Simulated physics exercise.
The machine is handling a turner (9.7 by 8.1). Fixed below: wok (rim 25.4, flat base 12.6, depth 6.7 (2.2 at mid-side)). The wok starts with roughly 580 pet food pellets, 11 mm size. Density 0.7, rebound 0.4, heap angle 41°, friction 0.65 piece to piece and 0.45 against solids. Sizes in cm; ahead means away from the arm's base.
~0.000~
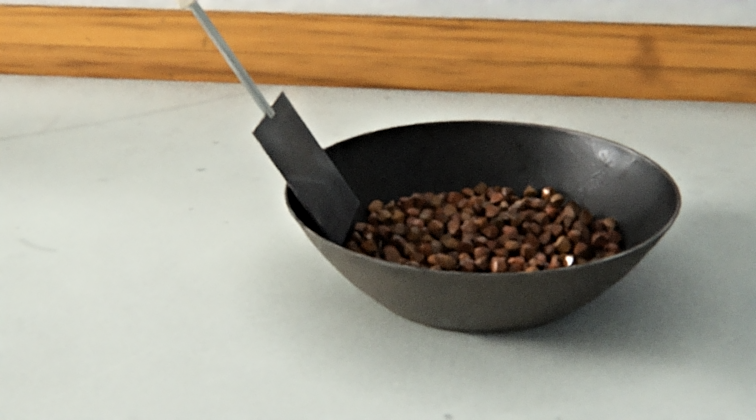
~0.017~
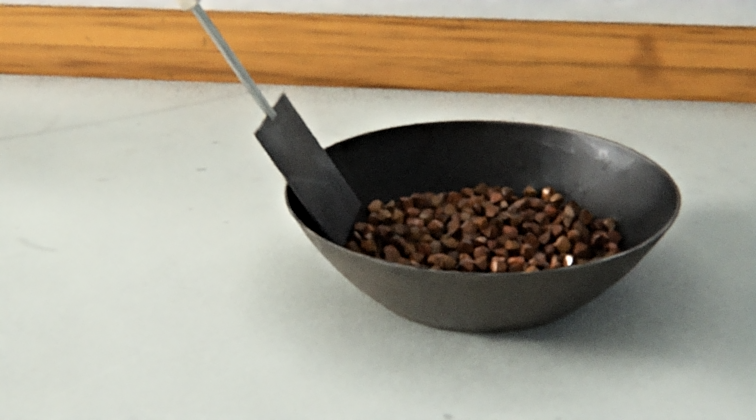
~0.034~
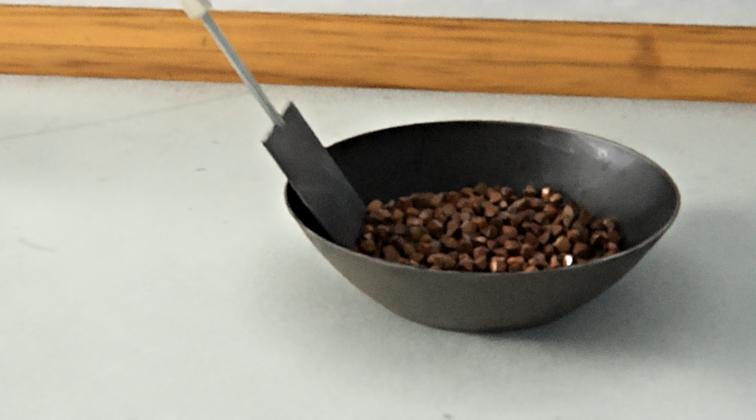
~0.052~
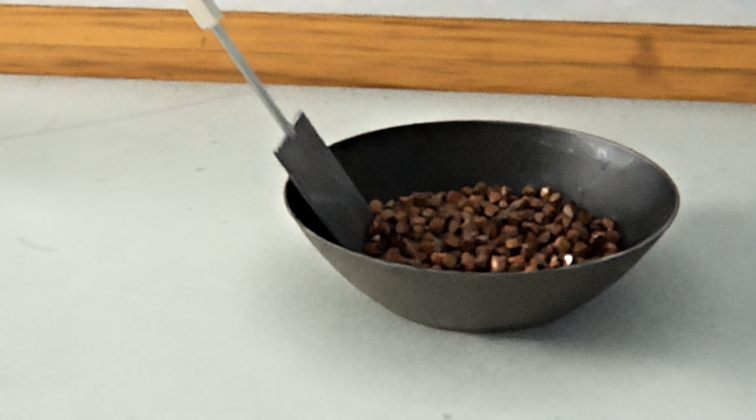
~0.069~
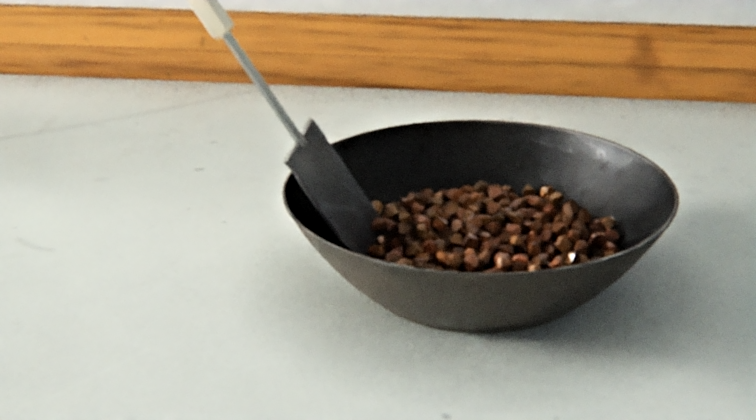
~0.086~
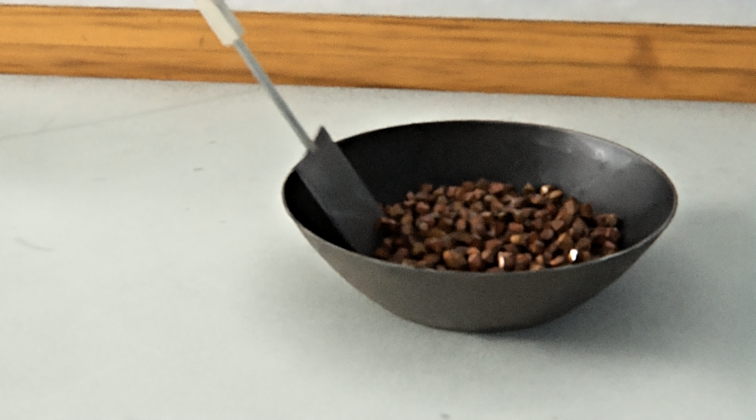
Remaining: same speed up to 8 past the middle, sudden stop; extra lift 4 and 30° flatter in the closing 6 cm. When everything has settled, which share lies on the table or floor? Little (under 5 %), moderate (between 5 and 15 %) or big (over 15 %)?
Share on the table or floor: Moderate (between 5 and 15 %).
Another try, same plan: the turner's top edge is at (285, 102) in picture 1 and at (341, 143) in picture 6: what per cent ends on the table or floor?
About 25 per cent.
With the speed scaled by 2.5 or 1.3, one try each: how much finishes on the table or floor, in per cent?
Some 35 and 20 per cent.
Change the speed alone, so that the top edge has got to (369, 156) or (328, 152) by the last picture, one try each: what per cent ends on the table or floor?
Some 35 and 25 per cent.
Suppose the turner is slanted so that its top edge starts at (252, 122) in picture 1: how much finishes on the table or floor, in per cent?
Some 5 per cent.
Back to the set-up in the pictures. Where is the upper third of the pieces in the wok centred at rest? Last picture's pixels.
Around (617, 210).
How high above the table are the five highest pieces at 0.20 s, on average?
Some 6 cm.
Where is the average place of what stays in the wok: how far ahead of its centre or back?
Some 5.0 cm ahead.
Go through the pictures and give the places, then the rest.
In the first picture, turner top edge at (268, 111), sloping 57°; upper third of the load around (491, 234), from x 355 to 615, top at y 190; 582 in the wok.
In the second picture, turner top edge at (269, 112), sloping 57°; upper third of the load around (491, 234), from x 355 to 610, top at y 190.
In the third picture, turner top edge at (277, 120), sloping 57°; upper third of the load around (490, 234), from x 355 to 610, top at y 190.
In the fourth picture, turner top edge at (288, 130), sloping 57°; upper third of the load around (491, 233), from x 355 to 610, top at y 190.
In the fifth picture, turner top edge at (299, 139), sloping 57°; upper third of the load around (492, 231), from x 355 to 610, top at y 190.
In the sixth picture, turner top edge at (310, 146), sloping 57°; upper third of the load around (496, 232), from x 360 to 615, top at y 185; 582 in the wok.
By 0.20 s, sloping 57°, highest piece 6 above the table; 582 in the wok.
By 0.32 s, sloping 45°, highest piece 22 above the table; 579 in the wok, 3 on the blade or in flight.
By 0.58 s, sloping 27°, highest piece 66 above the table; 523 in the wok, 48 on the table or floor, 11 on the blade or in flight.
By 1.63 s, sloping 27°, highest piece 9 above the table; 522 in the wok, 60 on the table or floor.
Final count, 522 in the wok, 60 on the table or floor. That is 10 % on the table or floor.
